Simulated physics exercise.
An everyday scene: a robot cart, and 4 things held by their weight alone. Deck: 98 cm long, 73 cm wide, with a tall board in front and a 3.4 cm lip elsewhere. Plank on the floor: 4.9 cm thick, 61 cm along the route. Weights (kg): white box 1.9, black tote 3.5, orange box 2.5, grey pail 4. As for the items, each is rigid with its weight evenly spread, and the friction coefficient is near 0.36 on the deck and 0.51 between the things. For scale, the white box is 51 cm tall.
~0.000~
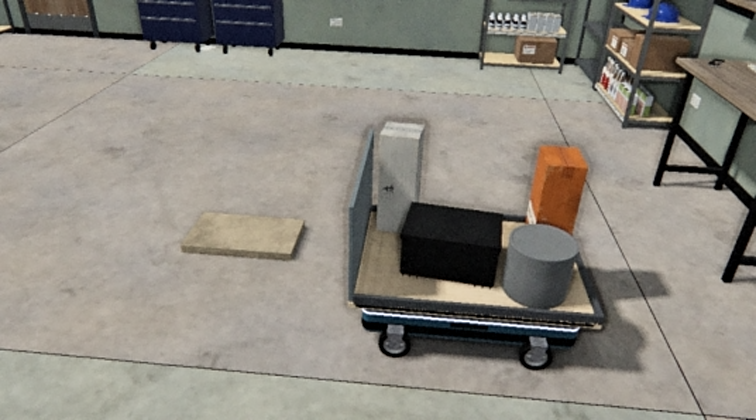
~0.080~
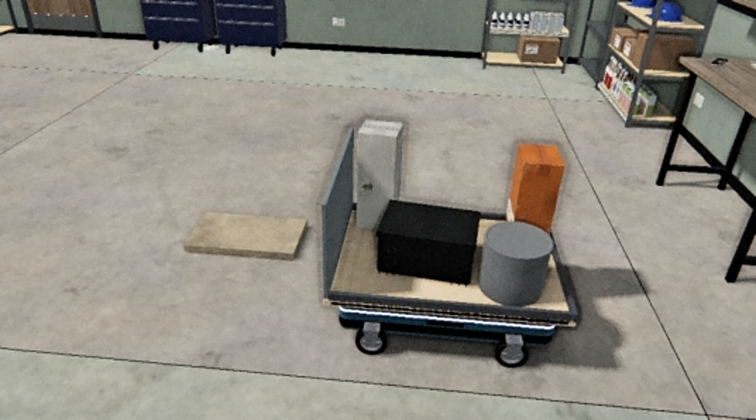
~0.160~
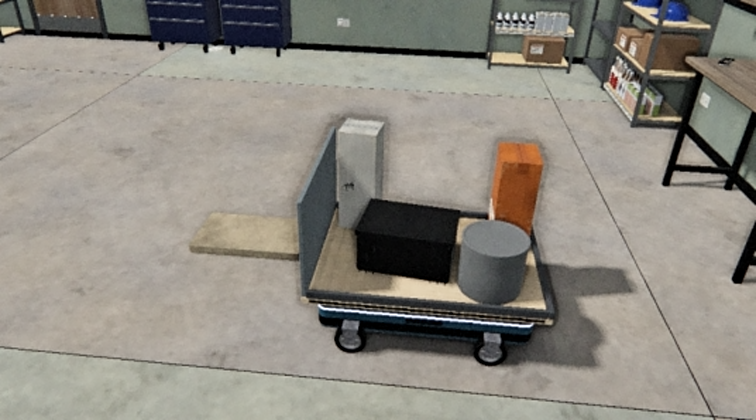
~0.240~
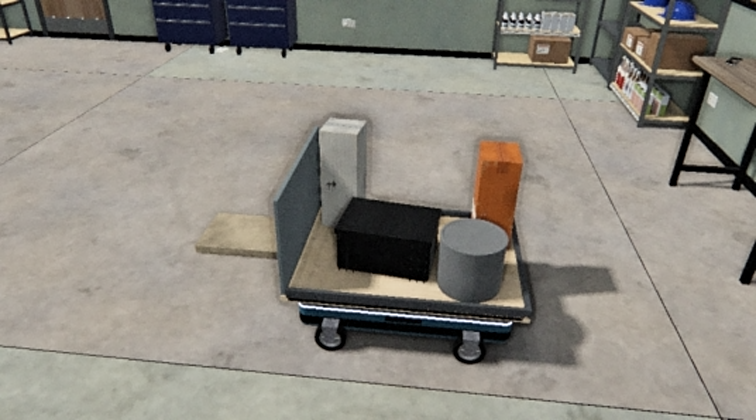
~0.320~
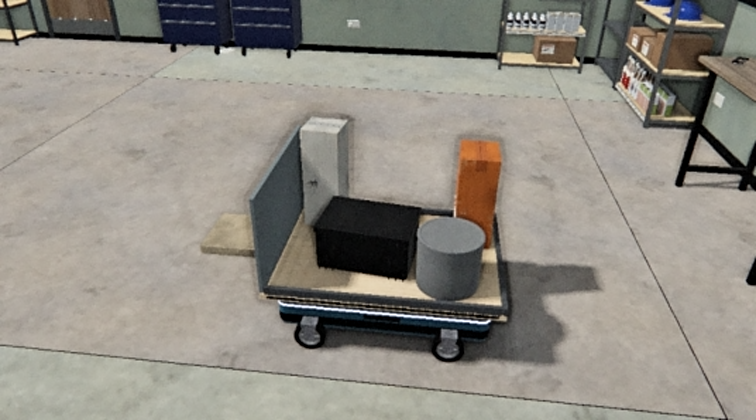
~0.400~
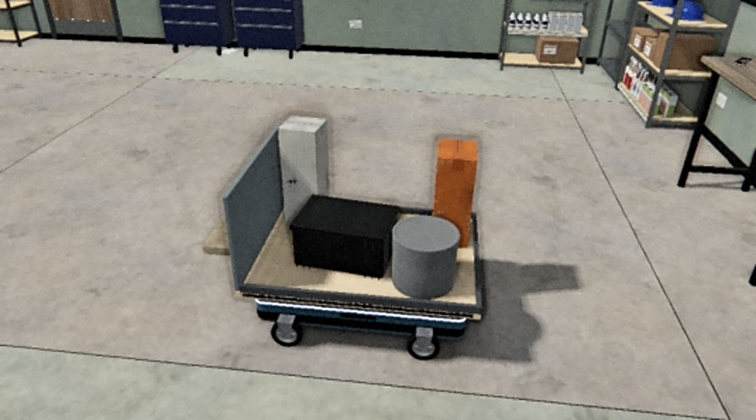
A workshop with a grey concrete floor, blue cabinets and stocked shelves along the back is seen from above. A flat cart with a tall grey board at its left end carries a white box at the back, a black tote, a grey pail and an orange box, with a pale plank lying to its left. The cart rolls steadily left, its load staying in place, and increasingly hides the plank, while the view shifts slightly left.
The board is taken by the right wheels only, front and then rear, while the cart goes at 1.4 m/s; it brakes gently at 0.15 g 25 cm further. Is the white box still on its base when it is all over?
It is going to pitch over.
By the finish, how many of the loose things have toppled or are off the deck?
My answer is 1.
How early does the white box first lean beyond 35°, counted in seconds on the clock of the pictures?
Around 0.8 s on the clock.
After 0.70 s, cart has run 98 cm; white box leaning 25° near (236, 164); black tote slid 2 cm.
After 1.00 s, cart has run 140 cm; white box leaning 56° near (183, 174); orange box leaning 13°; grey pail slid 2 cm.
After 1.40 s, cart has run 196 cm; white box on its side near (104, 190); orange box leaning 28°; black tote slid 3 cm.
At rest (2.9 s), tipped over on the cart, white box; not toppled but over 10 cm from the start, orange box; the other 2 in place, give or take 10 cm.
